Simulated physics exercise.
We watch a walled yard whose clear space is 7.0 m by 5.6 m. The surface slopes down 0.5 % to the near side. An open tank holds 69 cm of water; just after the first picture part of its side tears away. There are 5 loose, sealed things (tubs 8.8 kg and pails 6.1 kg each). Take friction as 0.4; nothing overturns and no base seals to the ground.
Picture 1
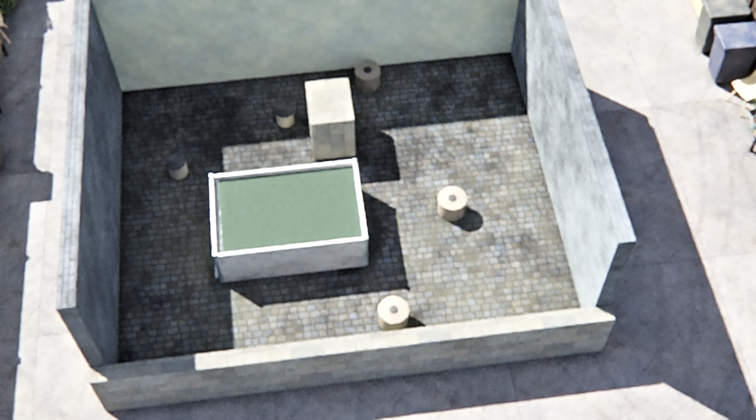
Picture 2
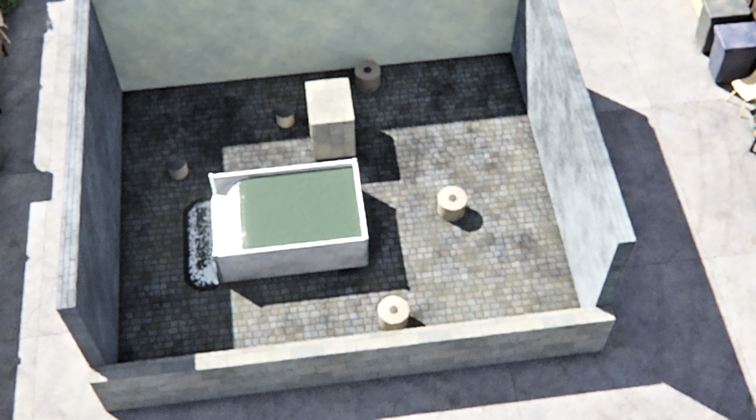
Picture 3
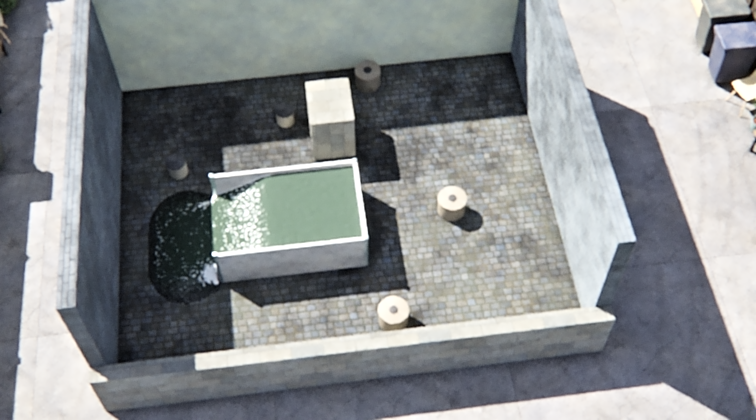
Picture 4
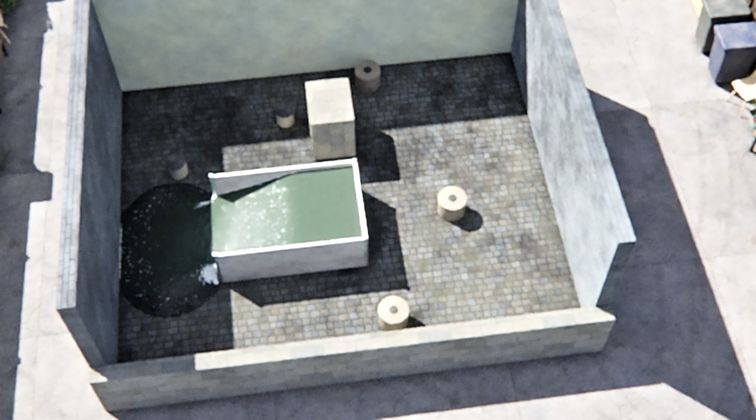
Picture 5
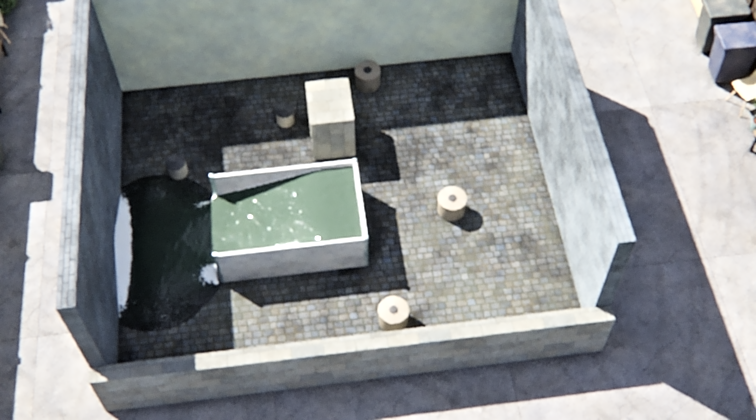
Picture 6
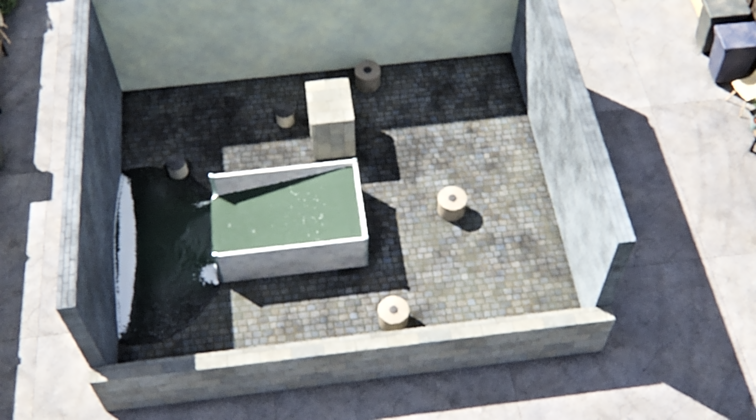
To begin with, a white-walled tank of green water sits among small round tubs and pails in a walled yard. Its left side opens and water pours out, spreading in a dark, rounded pool. The water reaches the left wall, foaming along it and widening, while the loose containers stay put.
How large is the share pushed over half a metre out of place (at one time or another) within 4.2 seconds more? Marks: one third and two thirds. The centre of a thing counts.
That comes to two thirds or above.
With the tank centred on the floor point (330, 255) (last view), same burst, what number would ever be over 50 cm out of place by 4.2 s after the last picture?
In that case 3 of them.
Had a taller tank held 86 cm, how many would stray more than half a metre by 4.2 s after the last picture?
Then 4.
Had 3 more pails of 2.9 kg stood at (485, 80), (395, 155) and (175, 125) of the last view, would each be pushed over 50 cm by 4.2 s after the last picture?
In that order: Under, less, past it.
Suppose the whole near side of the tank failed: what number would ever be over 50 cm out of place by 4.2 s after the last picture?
Then 2.
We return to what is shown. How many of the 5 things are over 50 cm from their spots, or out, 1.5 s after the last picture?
0 of them.
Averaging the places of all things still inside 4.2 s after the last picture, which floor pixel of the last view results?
At about (399, 178).
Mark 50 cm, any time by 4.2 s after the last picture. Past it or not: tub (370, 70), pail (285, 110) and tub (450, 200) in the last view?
In that order: More, over, less.
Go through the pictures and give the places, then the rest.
The first picture shows a tub at (368, 70), on the bottom; a pail at (284, 110) rests on the ground; water covers 3.0 m2; 0 of 5 have shifted.
The second picture shows a tub at (368, 70) rests on the ground; a pail at (284, 110) rests on the ground; 3.8 m2 under water; 0 of 5 have shifted.
The third picture shows a tub at (368, 70), on the bottom; a pail at (284, 110) rests on the ground; 5.0 m2 under water; 0 of 5 have shifted.
The fourth picture shows a tub at (368, 70) rests on the ground; a pail at (284, 110) rests on the ground; water covers 6.3 m2; 0 of 5 have shifted.
The fifth picture shows a tub at (368, 70) rests on the ground; a pail at (284, 110), on the bottom; 6.9 m2 under water; 0 of 5 have shifted.
The sixth picture shows a tub at (368, 70), on the bottom; a pail at (284, 110) rests on the ground; water covers 7.3 m2; 0 of 5 have shifted.
Then, 0.4 s after the last picture 0 of 5 are over 50 cm from their spots; 0 afloat.
Then, 1.5 s after the last picture 0 of 5 are over 50 cm from their spots; 0 afloat.
Then, 2.8 s after the last picture 2 of 5 are over 50 cm from their spots; 0 afloat.
Then, 4.2 s after the last picture 4 of 5 are over 50 cm from their spots, and 4 have been at some point; 1 afloat.
